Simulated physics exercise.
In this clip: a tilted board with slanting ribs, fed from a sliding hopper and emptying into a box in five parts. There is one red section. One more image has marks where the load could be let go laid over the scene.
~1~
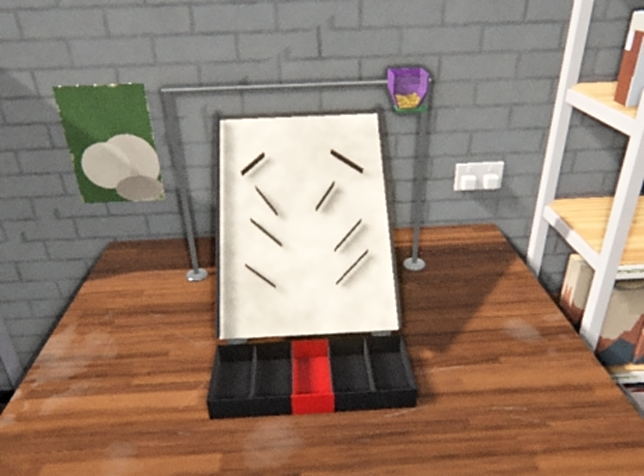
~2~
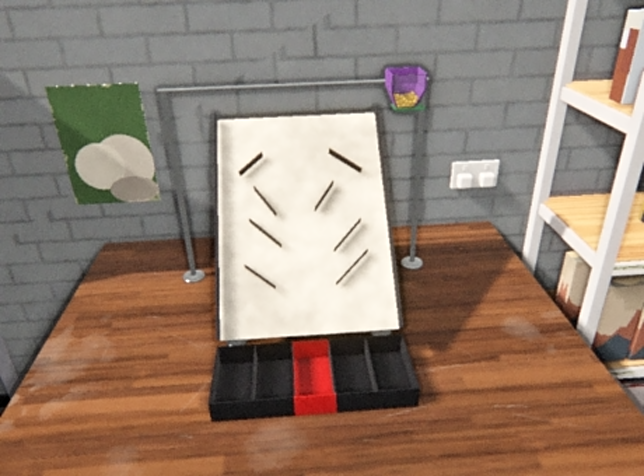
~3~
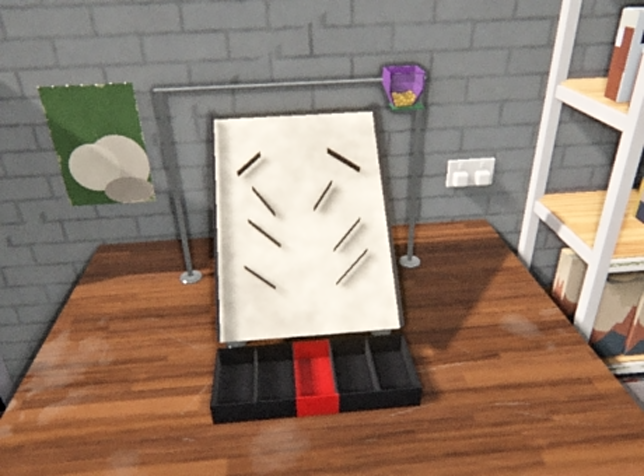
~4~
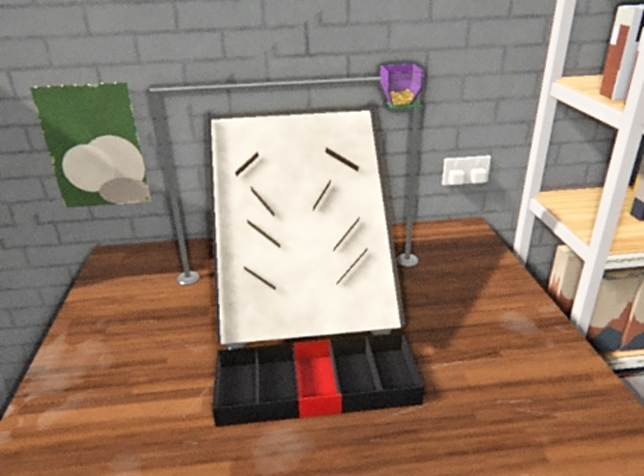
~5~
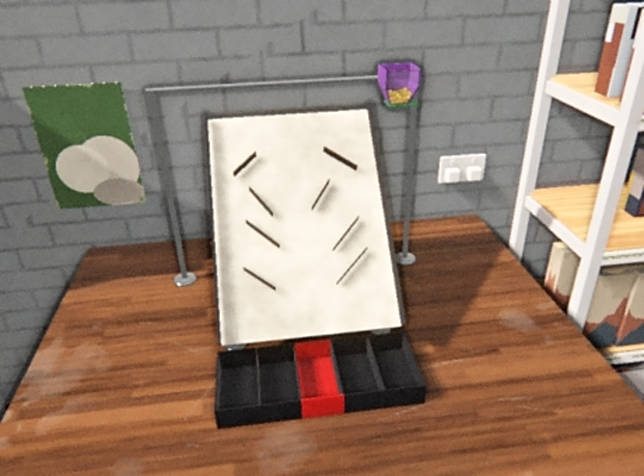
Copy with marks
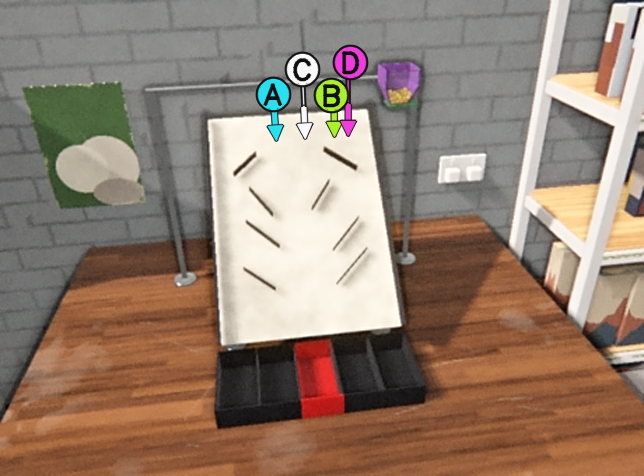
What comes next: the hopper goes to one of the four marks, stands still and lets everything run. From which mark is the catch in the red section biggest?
A.
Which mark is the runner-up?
That is mark C.
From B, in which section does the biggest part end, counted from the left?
It is the fifth one.
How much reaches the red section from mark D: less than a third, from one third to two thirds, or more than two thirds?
It is less than a third.
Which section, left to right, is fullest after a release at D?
The fifth from the left.
On the marked copy, mark A meets the board at (276, 135); mark B meets the board at (334, 131); mark C meets the board at (304, 133); mark D meets the board at (348, 130).
With A, the larger part in the red section, about a tenth in other sections, about a tenth outside the box.
With B, just a few in the red section, the larger part in other sections, about a tenth held on the board.
With C, roughly a third in the red section, roughly half in other sections, about a tenth outside the box.
With D, not one piece in the red section, the larger part in other sections, about a tenth held on the board, about a tenth outside the box.
